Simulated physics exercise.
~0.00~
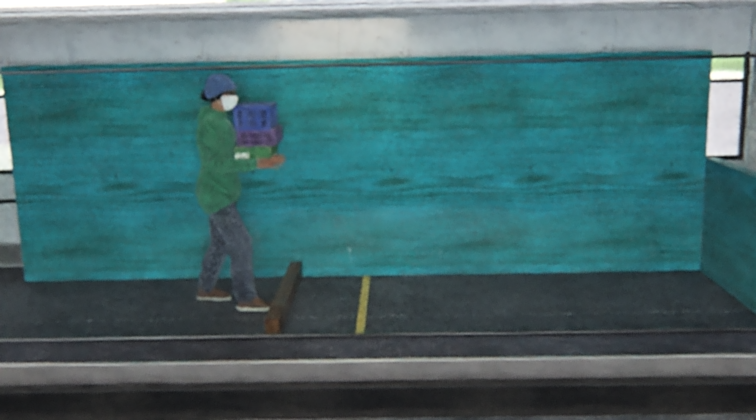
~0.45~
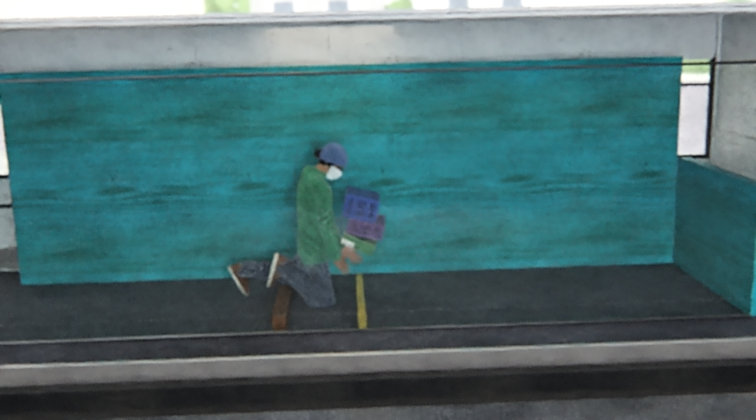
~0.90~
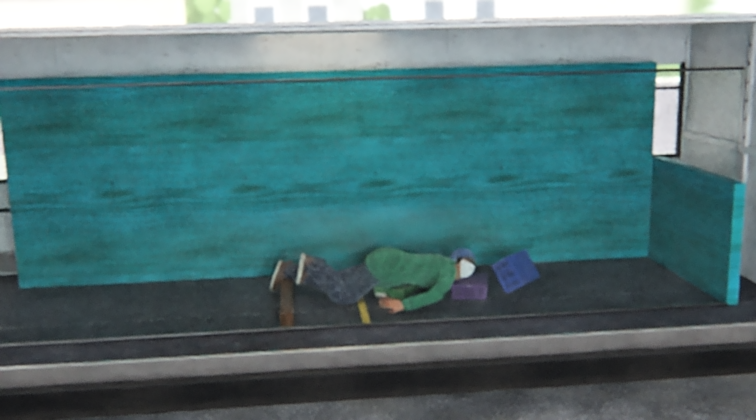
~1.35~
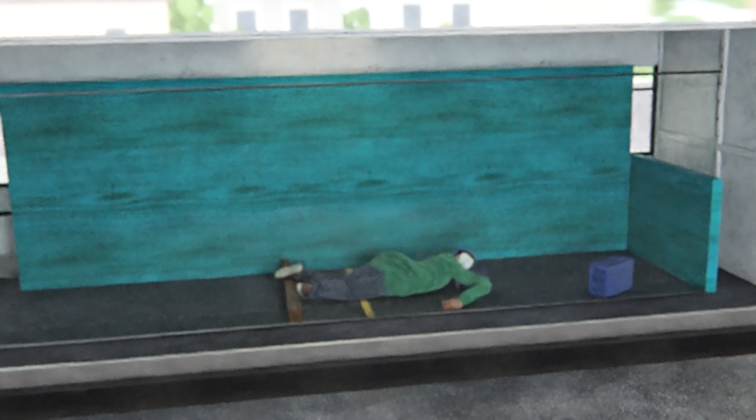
A masked person carrying stacked crates falls forward over a low beam and ends face down, the blue crate lying farther right.
